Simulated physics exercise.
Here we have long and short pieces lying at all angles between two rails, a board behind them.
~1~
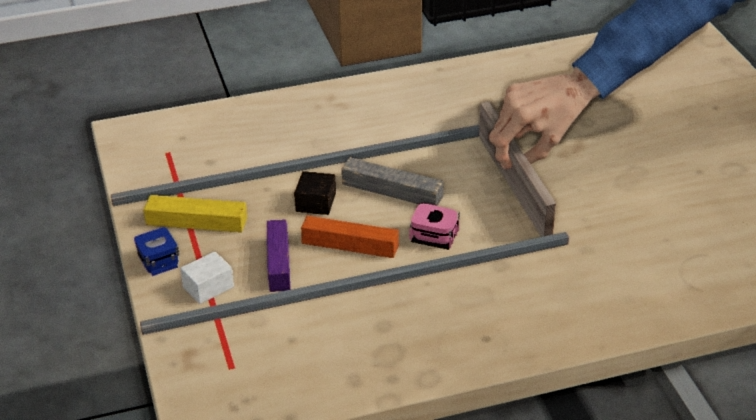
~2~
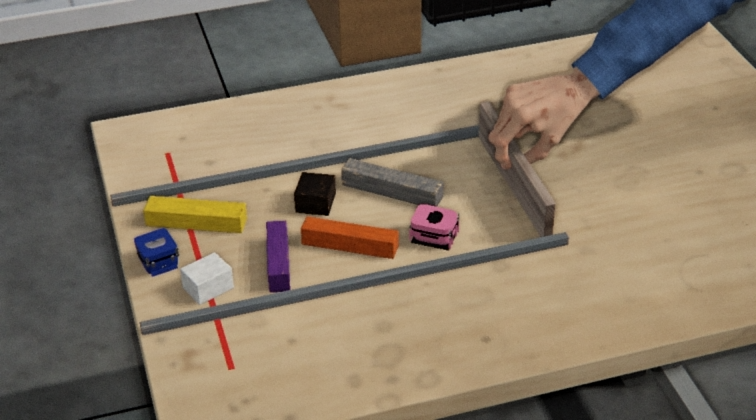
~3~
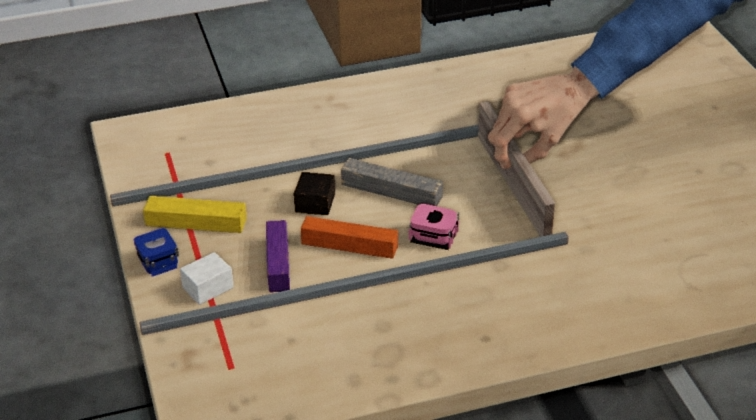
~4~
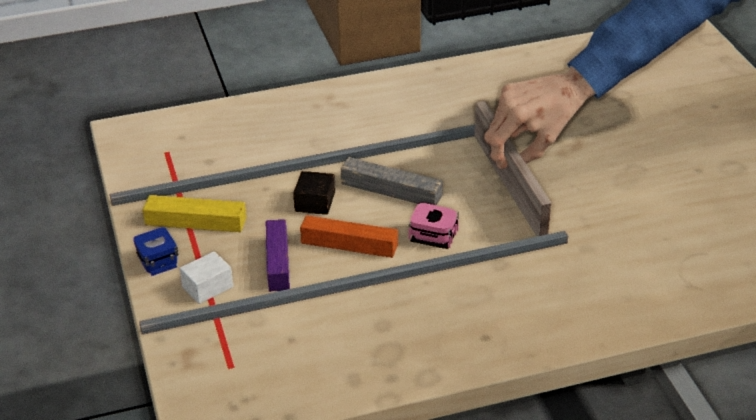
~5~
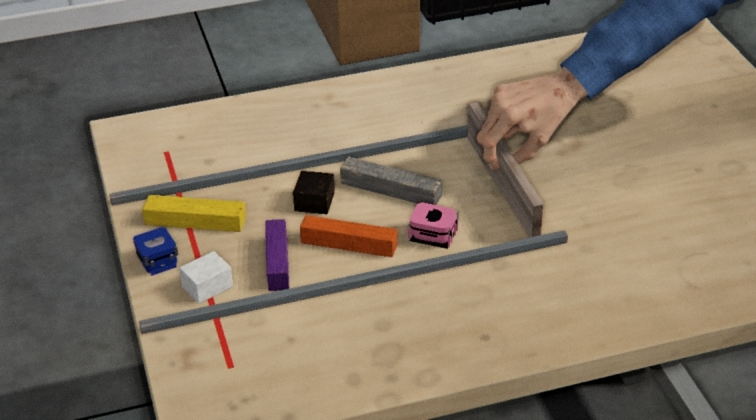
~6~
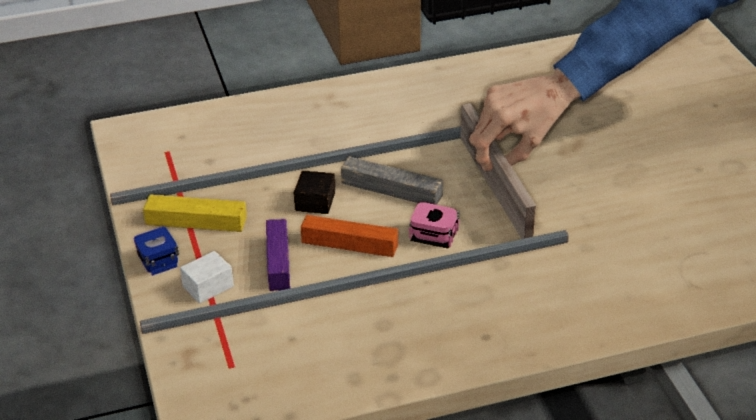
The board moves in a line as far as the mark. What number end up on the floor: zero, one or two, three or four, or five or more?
Outcome: The number that fall off is three or four.
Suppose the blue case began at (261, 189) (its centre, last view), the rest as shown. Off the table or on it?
From there it survives.
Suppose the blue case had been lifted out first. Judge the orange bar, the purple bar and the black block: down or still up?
The orange bar survives, the purple bar survives, the black block does not fall.
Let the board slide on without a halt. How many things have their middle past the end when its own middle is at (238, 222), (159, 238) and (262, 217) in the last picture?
In that order 0, 6 and 0.
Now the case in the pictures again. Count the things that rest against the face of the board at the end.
The number is 2.
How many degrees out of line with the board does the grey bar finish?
Near 0 degrees.
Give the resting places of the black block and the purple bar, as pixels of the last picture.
The black block stops around (151, 228); the purple bar around (139, 281).
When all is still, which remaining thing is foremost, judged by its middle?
It is the purple bar.
Soon after, none off yet; blue case at rest near (157, 252); white block at rest near (207, 277); yellow bar at rest near (195, 213).
After that, none off yet; blue case at rest near (157, 252); white block displaced about its own width near (170, 282); yellow bar displaced a little near (138, 220).
In the end, the number that fall off is three or four; gone, yellow bar, white block and blue case.
